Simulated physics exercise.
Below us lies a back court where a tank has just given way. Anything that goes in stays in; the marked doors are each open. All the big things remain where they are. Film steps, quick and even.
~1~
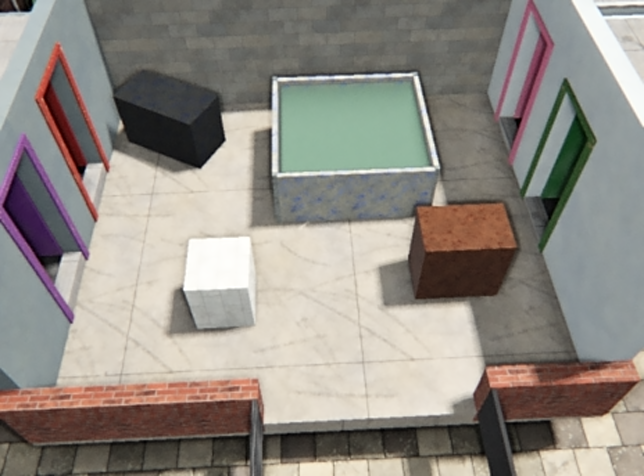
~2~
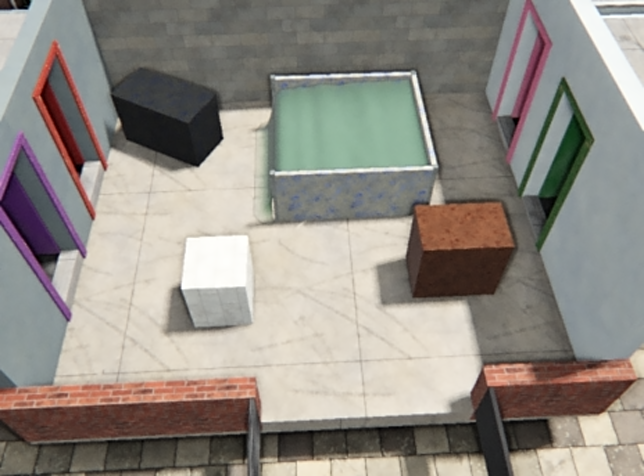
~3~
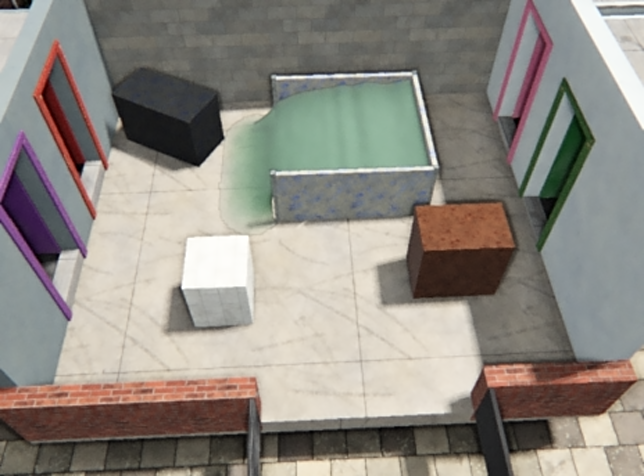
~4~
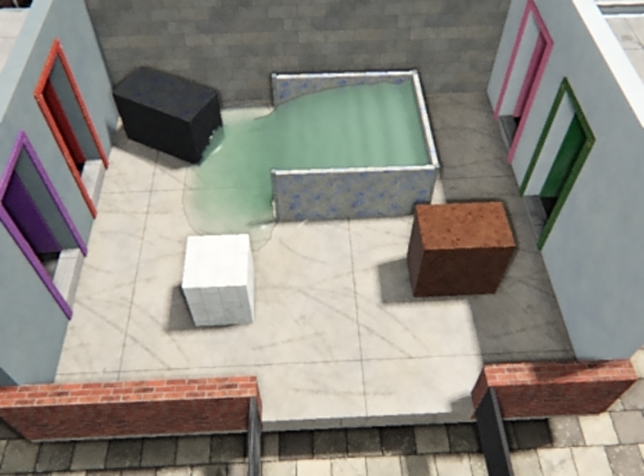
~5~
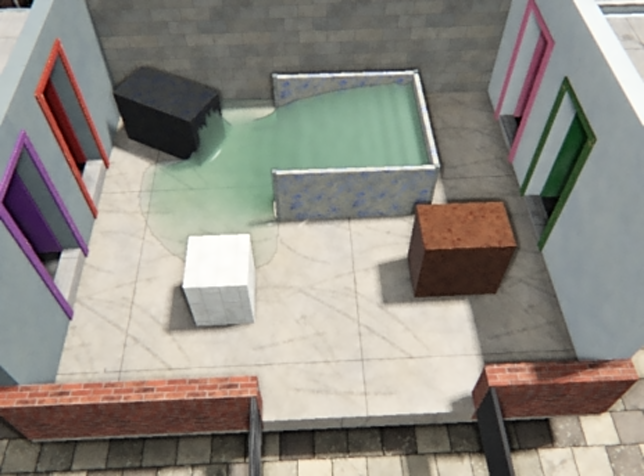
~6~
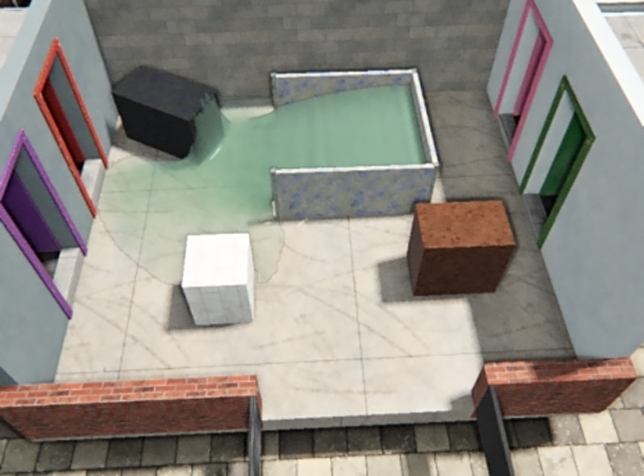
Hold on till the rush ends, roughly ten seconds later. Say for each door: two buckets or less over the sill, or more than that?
At the end, I expect the purple door to see over two buckets; I expect the red door to see over two buckets; I expect the pink door to see two buckets at most; I expect the green door to see over two buckets.
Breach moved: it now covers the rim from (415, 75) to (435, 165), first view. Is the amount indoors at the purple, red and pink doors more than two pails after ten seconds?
Door by door, the purple door comes up short, then the red door comes up short, then the pink door crosses the line.
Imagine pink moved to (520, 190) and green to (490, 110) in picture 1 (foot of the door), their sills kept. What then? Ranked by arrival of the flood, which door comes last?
The answer is the door marked pink.
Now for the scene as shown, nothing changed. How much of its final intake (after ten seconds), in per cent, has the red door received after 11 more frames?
Some 80 per cent.
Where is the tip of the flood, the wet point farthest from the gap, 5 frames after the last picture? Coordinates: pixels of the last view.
About (62, 355).
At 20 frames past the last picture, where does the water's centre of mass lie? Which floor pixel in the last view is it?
Around pixel (216, 217).
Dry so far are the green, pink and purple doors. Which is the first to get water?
I choose the purple-painted one.
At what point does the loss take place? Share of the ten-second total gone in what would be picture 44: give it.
About 60 per cent.
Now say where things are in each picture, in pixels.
The tank at (350, 125) is whole and still, in the first picture.
Water pours out at (277, 152) and has run to a hidden place, in the second picture.
The front is at (248, 120), out from the gap at (278, 156), in the third picture.
Water pours out at (279, 157) and has run to (221, 115), in the fourth picture.
The front is at (146, 208), out from the gap at (280, 157), in the fifth picture.
Water pours out at (279, 157) and has run to (102, 189), in the sixth picture.
A moment on, water covers 35 % of the floor; the purple door wet at the sill, nothing in, the red door far over two buckets in, the pink door not reached, the green door not reached.
Next, water covers 40 % of the floor; the purple door over two buckets in, the red door far over two buckets in, the pink door not reached, the green door not reached.
Then, water covers 65 % of the floor; the purple door over two buckets in, the red door far over two buckets in, the pink door not reached, the green door not reached.
Later, water covers 95 % of the floor; the purple door over two buckets in, the red door far over two buckets in, the pink door wet at the sill, nothing in, the green door under two buckets in.
In the end, water covers 95 % of the floor; the purple door over two buckets in, the red door far over two buckets in, the pink door under two buckets in, the green door over two buckets in.
